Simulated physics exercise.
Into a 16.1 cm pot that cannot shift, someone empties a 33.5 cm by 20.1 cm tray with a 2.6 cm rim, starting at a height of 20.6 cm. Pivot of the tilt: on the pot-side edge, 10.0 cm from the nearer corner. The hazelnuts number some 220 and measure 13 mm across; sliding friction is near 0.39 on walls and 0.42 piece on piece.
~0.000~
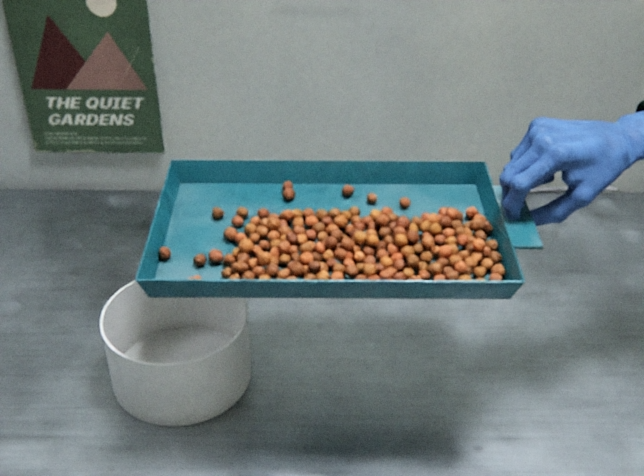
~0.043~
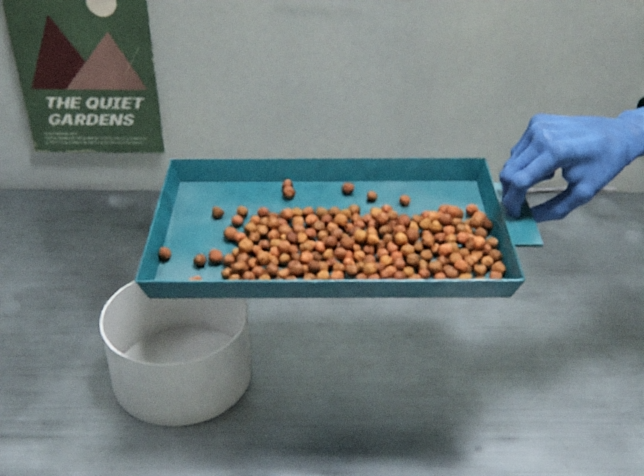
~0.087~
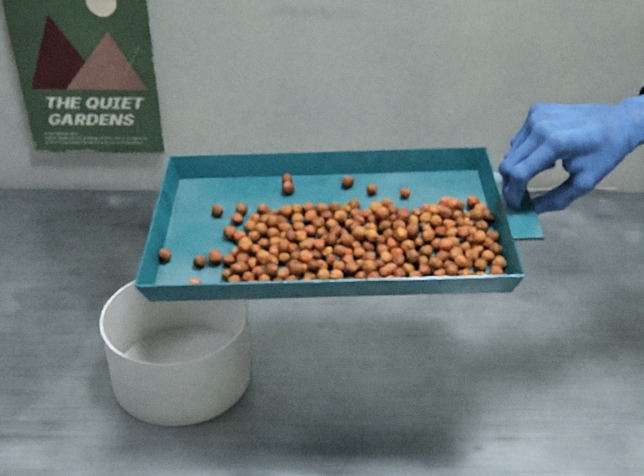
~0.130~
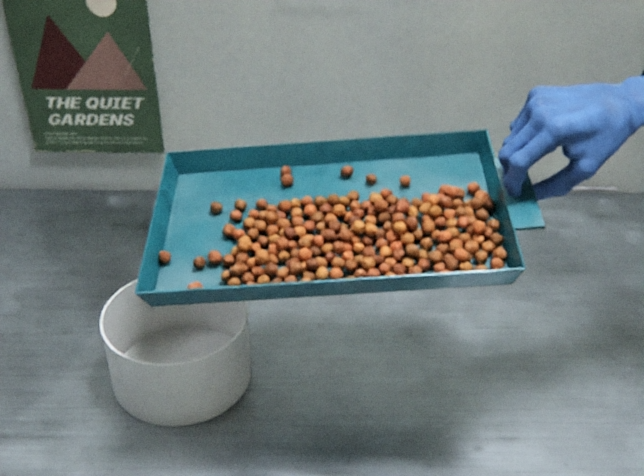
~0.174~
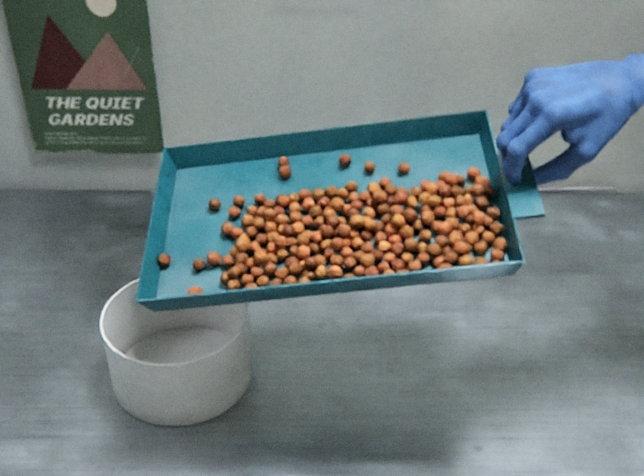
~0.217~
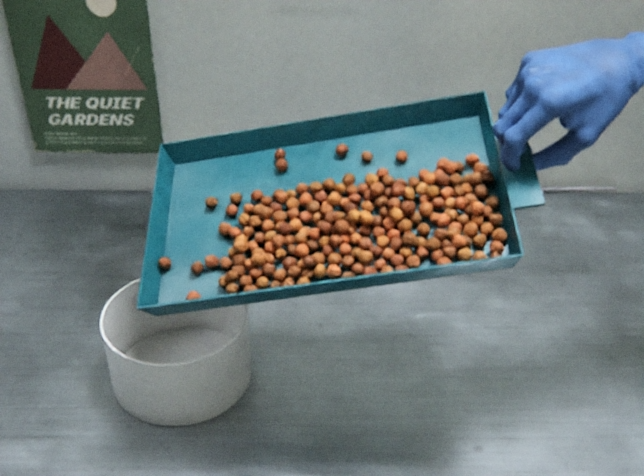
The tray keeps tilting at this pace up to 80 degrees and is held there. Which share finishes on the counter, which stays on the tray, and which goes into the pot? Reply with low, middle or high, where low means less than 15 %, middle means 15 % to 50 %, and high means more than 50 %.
My answer: Counter - high; left on the tray - low; pot - low.
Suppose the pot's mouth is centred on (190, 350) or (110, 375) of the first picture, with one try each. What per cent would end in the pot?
I'd say close to 65 percent for the first spot and 50 percent for the second.
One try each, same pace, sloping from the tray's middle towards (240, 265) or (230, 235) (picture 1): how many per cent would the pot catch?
Near 10 and 20 percent, in that order.
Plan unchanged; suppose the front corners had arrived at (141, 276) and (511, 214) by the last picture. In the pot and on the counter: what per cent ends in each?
Pot 35; counter 65.
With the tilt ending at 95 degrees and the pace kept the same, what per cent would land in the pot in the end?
15 per cent.
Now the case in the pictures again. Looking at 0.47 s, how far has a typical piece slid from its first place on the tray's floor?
Roughly 4 cm.
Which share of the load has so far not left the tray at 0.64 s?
Something like 90 percent, roughly.
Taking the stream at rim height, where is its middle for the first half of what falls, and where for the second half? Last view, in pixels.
Earlier half close to (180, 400), later half at (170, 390) in pixels.
Then, at 0.47 s, tilt 50 degrees; the tray holds 100 %, the pot 0 %.
After 0.64 s, tilt 70 degrees; the tray holds 90 %, the pot 0 %.
After 0.93 s, tilt 80 degrees; the tray holds 25 %, the pot 0 %.
In the end, at 3.2 s, counter 95 %, tray 0 %, pot 5 %.
